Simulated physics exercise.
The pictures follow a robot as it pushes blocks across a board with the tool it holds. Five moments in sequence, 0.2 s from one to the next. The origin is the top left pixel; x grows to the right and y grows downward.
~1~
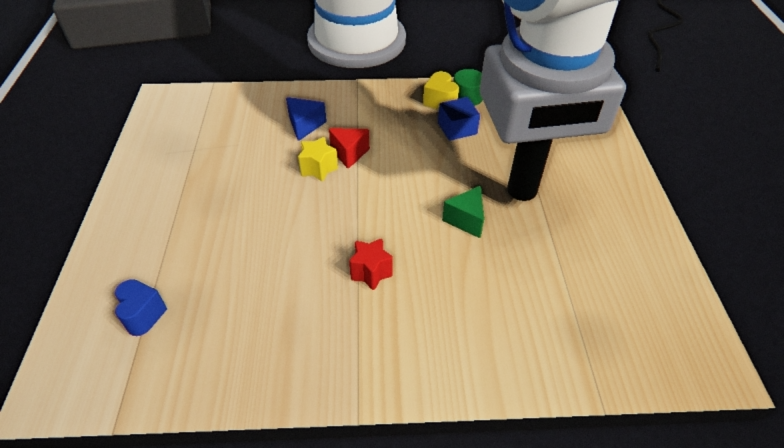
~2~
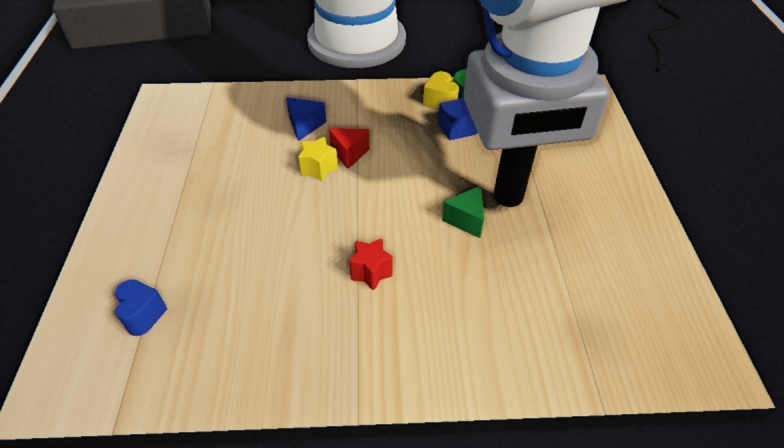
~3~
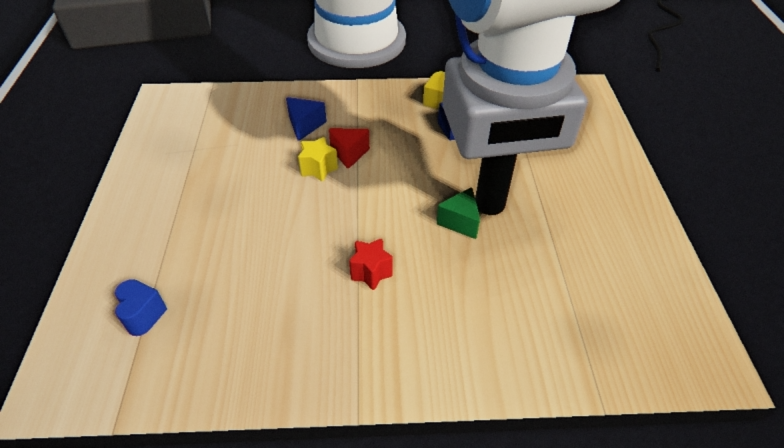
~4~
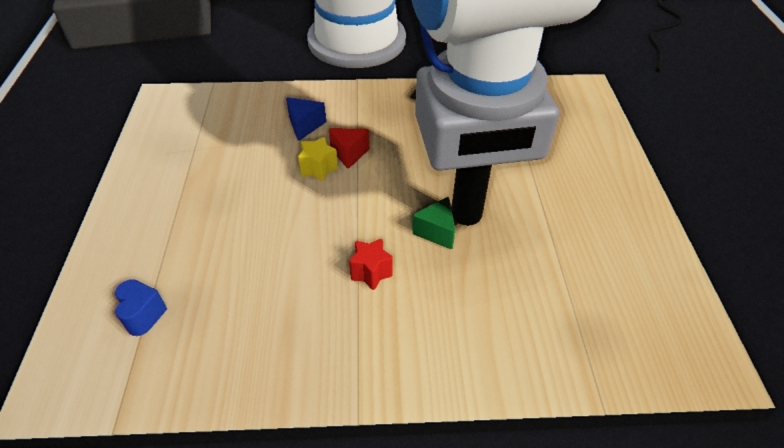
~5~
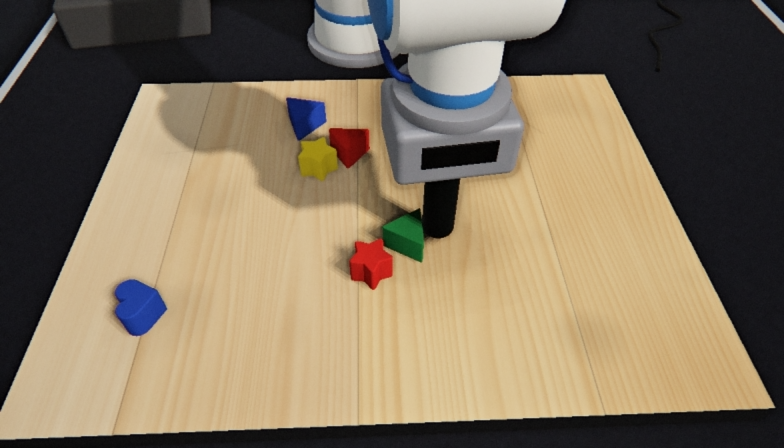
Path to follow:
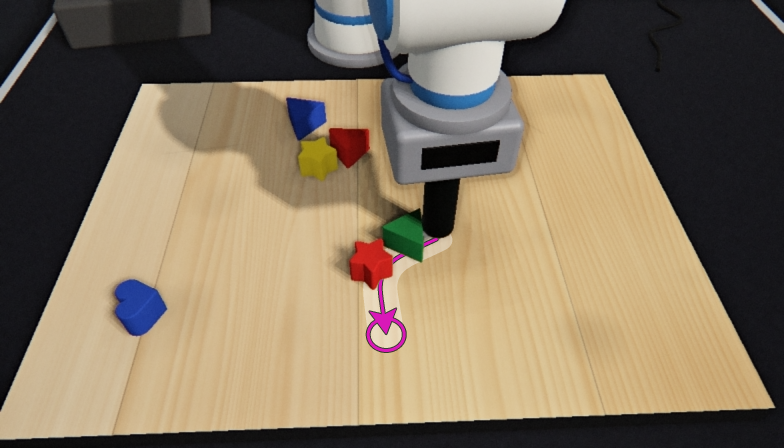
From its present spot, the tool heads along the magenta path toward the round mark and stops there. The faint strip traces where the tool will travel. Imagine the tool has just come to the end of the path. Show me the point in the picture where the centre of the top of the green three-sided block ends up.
It should be at about (356, 238).
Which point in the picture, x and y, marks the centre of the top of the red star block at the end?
Around pixel (342, 277).
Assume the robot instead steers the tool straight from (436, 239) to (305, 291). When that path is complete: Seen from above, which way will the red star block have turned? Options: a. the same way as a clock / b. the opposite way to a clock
The correct letter is b.
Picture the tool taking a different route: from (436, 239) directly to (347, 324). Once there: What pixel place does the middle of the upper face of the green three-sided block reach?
Just about (378, 235).
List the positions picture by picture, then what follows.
The first frame shows tip of the tool (522, 192), middles of tops, red star block (370, 253), green three-sided block (470, 201).
The second frame shows tool (508, 198), nothing pushed.
The third frame shows tool (490, 206), green three-sided block (463, 203).
The fourth frame shows tool (466, 216), green three-sided block (439, 213).
The fifth frame shows tool (438, 228), red star block (370, 253), green three-sided block (409, 225).
The line goes from (436, 239) via (398, 258) and (380, 292), ending at (386, 334).
What follows on the original path. One third of the way, tool (397, 247); red star block (355, 261), turned 35° anticlockwise; green three-sided block (367, 235).
Two thirds of the way, tool (380, 283); red star block (341, 276); green three-sided block (356, 238), turned 15° clockwise.
At the end, tool (386, 324); red star block (342, 277), turned 15° clockwise; green three-sided block (356, 238), turned 15° clockwise.
